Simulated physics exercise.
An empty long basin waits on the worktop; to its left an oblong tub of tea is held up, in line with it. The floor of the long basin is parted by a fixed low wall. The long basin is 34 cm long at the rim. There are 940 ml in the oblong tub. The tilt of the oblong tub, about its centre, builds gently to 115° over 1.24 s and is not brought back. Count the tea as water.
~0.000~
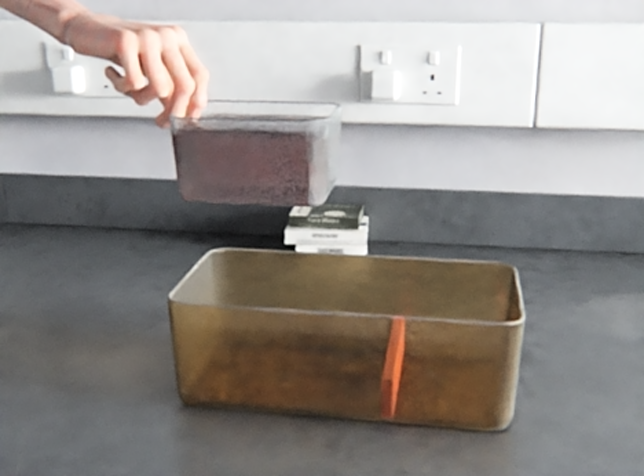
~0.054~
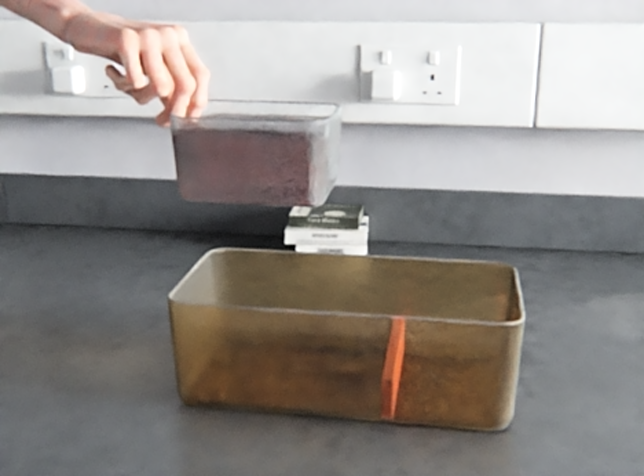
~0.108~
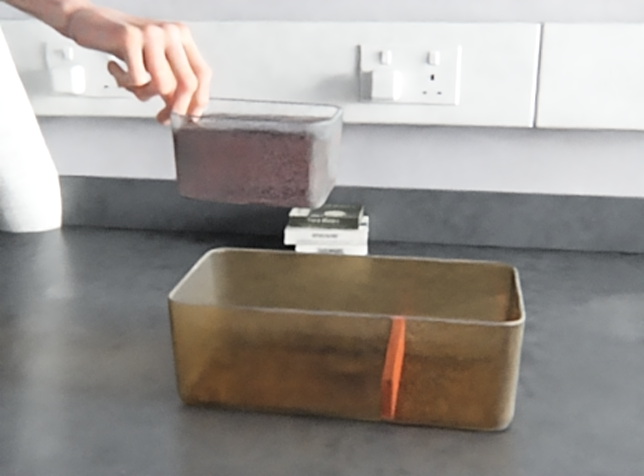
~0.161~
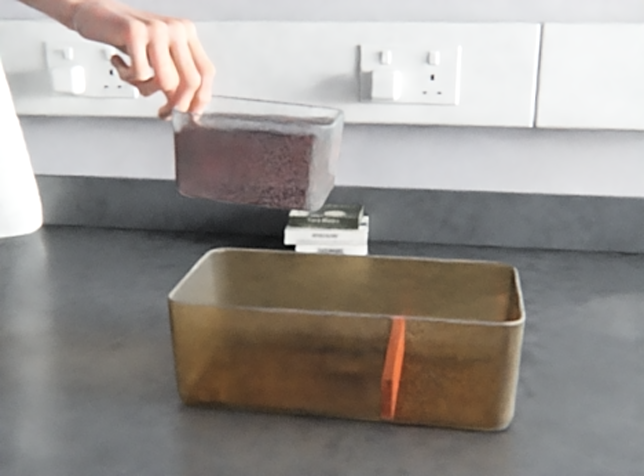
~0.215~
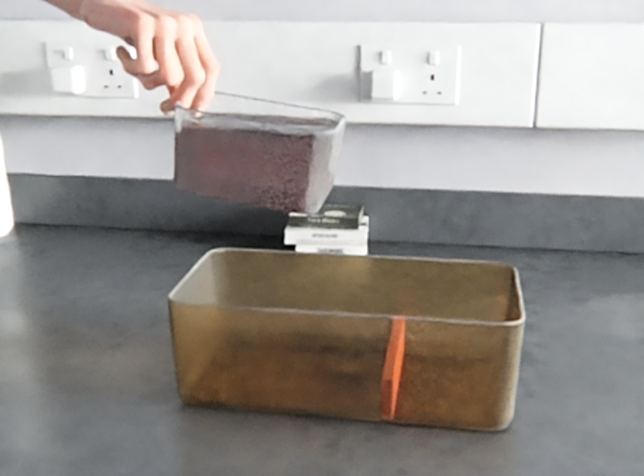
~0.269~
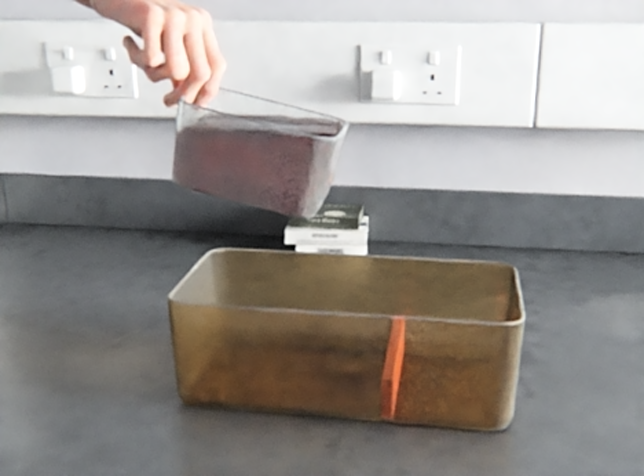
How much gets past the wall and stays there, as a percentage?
The far part has some 62 per cent.
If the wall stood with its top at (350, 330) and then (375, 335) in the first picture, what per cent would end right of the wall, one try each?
In turn about 80 and 75 per cent.
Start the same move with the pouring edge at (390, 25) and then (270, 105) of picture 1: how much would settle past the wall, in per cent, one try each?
First 65, then 10 per cent.
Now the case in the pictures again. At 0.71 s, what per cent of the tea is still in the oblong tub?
Some 44 per cent.
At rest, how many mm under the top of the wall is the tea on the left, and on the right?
Some 32 mm on the left and 8 mm on the right.
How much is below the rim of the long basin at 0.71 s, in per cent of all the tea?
Near 24 in a hundred.
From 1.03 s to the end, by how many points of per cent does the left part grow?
Near 12 in a hundred.
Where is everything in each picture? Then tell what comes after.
Tilt 0°; pouring edge (335, 114); surface from (188, 120) to (333, 125); the long basin's rim runs from (190, 274) to (519, 293); the wall's top is at (394, 346), in the first picture.
Tilt 1°; pouring edge (335, 115); surface from (189, 121) to (334, 125), in the second picture.
Tilt 2°; pouring edge (336, 117); surface from (190, 119) to (334, 126), in the third picture.
Tilt 5°; pouring edge (338, 121); surface from (191, 120) to (335, 127), in the fourth picture.
Tilt 8°; pouring edge (340, 126); surface from (192, 119) to (337, 127), in the fifth picture.
Tilt 13°; pouring edge (341, 133); surface from (193, 120) to (341, 128), in the sixth picture.
After 0.71 s the tilt is 70° and 44 per cent is still to pour, 2 is left of the wall and 22 right of it.
After 1.03 s the tilt is 107° and 6 per cent is still to pour, 26 is left of the wall and 63 right of it.
After 1.37 s the tilt is 115° and 0 per cent is still to pour, 38 is left of the wall and 62 right of it.
After 1.74 s the tilt is 115° and 0 per cent is still to pour, 38 is left of the wall and 62 right of it.
In the end 38 per cent lies left of the wall, 62 right of it and 1 outside.
